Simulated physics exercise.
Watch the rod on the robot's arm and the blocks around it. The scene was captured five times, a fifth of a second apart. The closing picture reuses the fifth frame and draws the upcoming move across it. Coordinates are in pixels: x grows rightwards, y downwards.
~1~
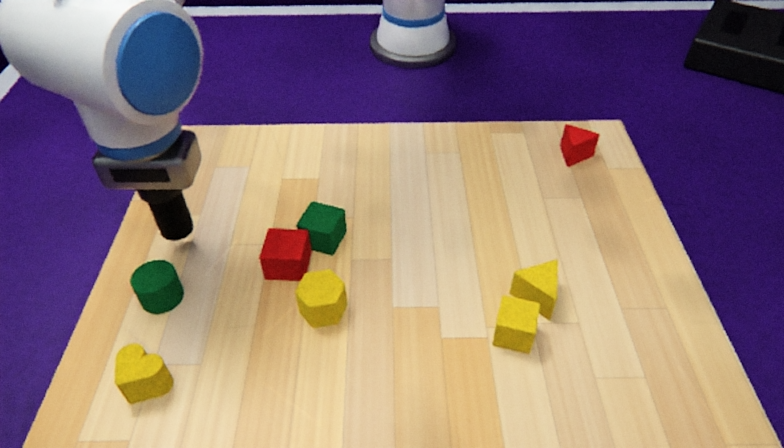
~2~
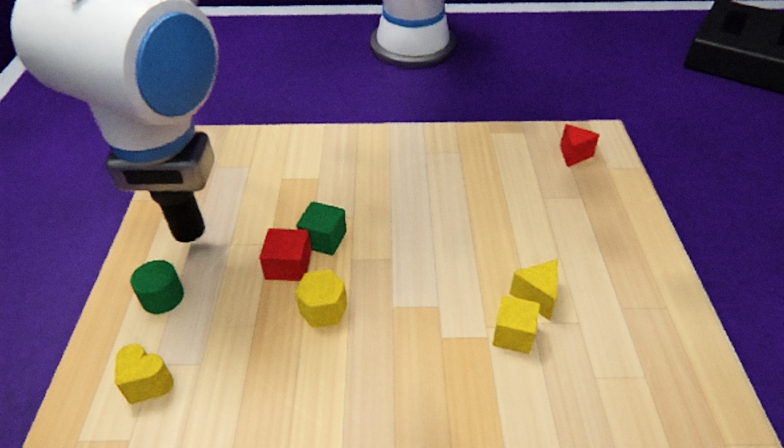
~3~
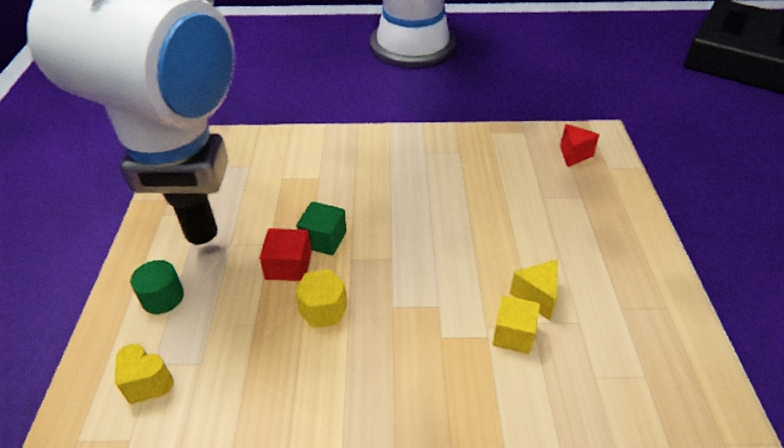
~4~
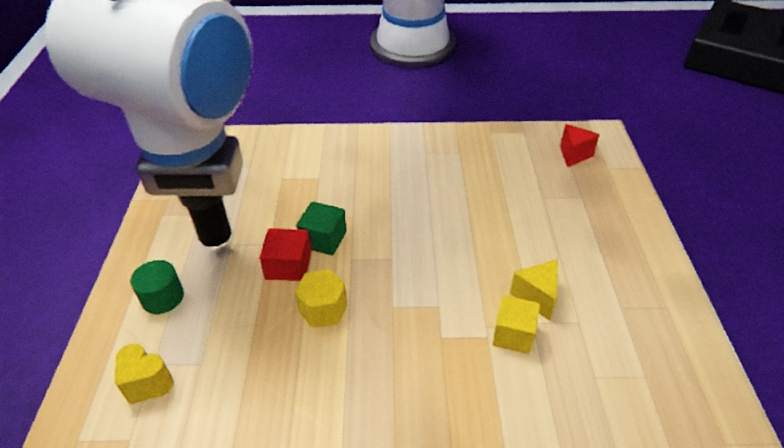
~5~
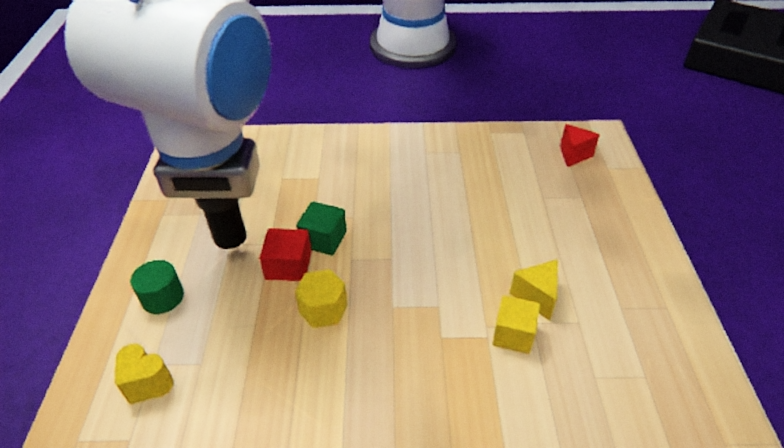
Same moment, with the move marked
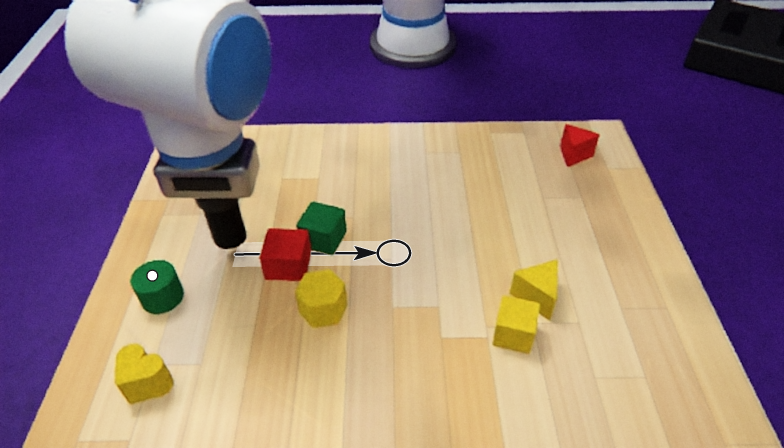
A white and blue robot arm holding a short black rod reaches over the left side of a pale wooden board on a purple surface, seen from a raised, fixed view. Green, red and yellow blocks lie scattered across the board, with a green cylinder and yellow heart at left. The arm slides the rod slowly rightward, nearing the red block, while every block stays still.
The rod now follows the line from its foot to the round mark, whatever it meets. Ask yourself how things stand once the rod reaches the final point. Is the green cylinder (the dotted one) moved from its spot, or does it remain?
When the path is over, the green cylinder is still on its spot.
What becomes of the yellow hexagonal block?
It does get moved.
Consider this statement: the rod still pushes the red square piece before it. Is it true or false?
False - the claim does not hold.
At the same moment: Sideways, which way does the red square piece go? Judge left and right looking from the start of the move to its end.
Answer: Rightward.
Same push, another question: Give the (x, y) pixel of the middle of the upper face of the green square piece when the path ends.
The middle of its top is at (372, 205).
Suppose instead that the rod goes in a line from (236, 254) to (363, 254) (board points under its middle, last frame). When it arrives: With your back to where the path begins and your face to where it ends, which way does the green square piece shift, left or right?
Measured against the direction from start to end, the green square piece shifts toward the left-hand side.
The drawn path runs straight from (236, 254) to (394, 253); the dot is on the green cylinder.
On the path given first. One third of the way, rod (286, 238); red square piece (310, 251), turned 35° clockwise.
Two thirds of the way, rod (341, 238); red square piece (341, 261), turned 95° clockwise; yellow hexagonal block (323, 296); green square piece (360, 206), turned 55° anticlockwise.
At the end, rod (394, 237); green cylinder not moved; red square piece (341, 261), turned 95° clockwise; yellow hexagonal block (323, 296); green square piece (372, 205), turned 100° anticlockwise.
